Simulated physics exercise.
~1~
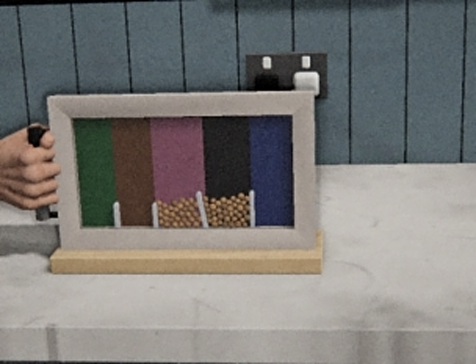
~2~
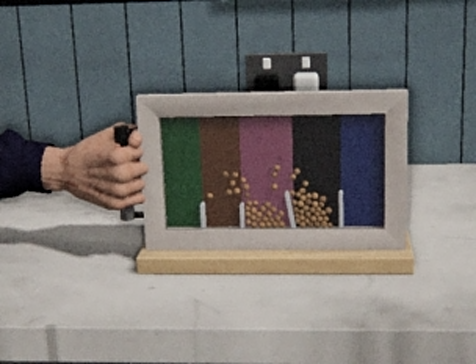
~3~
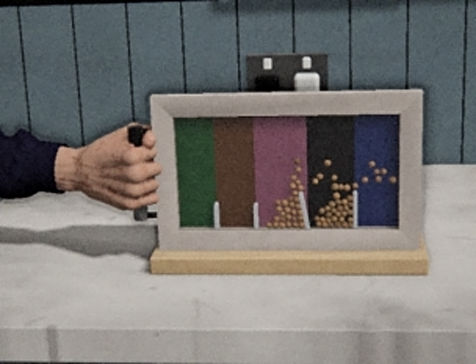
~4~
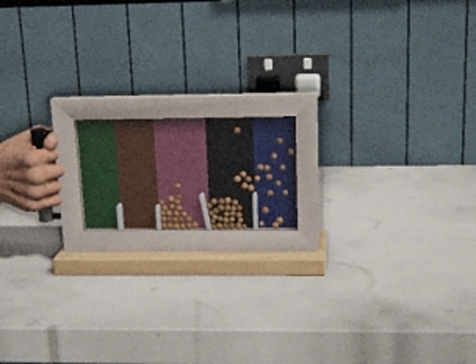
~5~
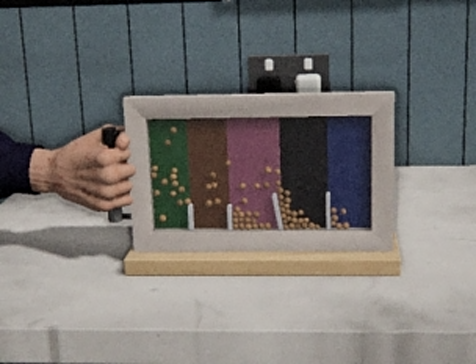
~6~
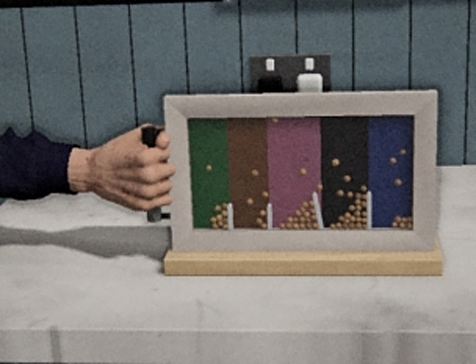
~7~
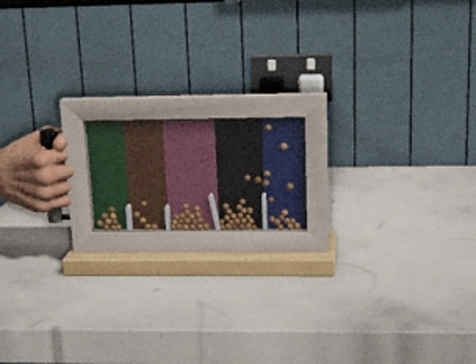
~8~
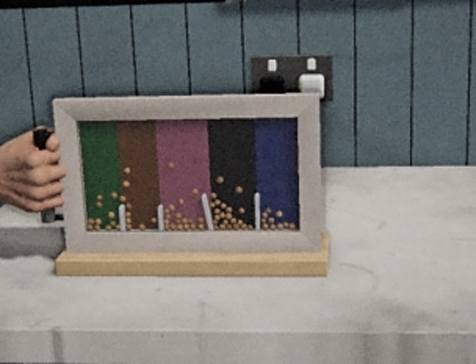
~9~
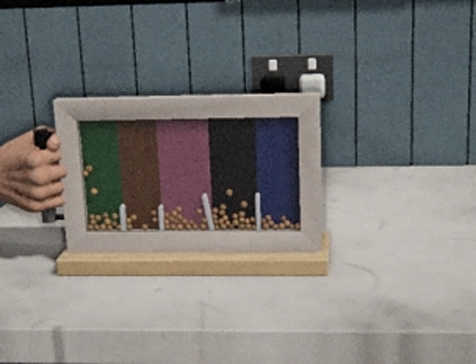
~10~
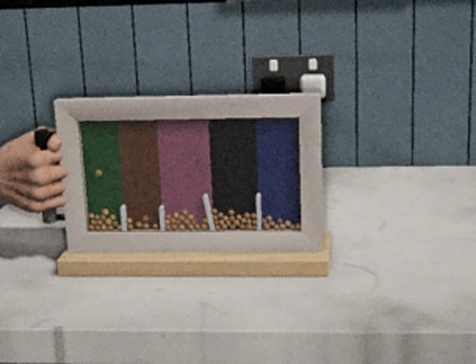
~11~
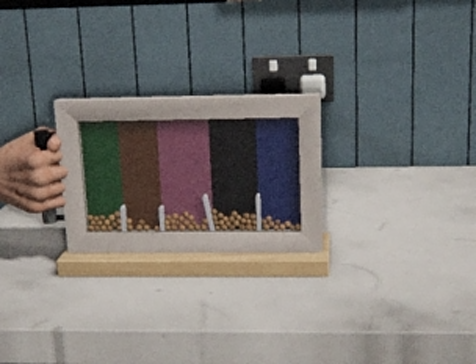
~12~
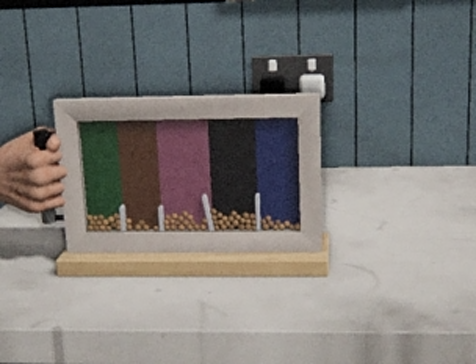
Small beads scatter across five coloured strips as a hand shakes the case, then settle unevenly.
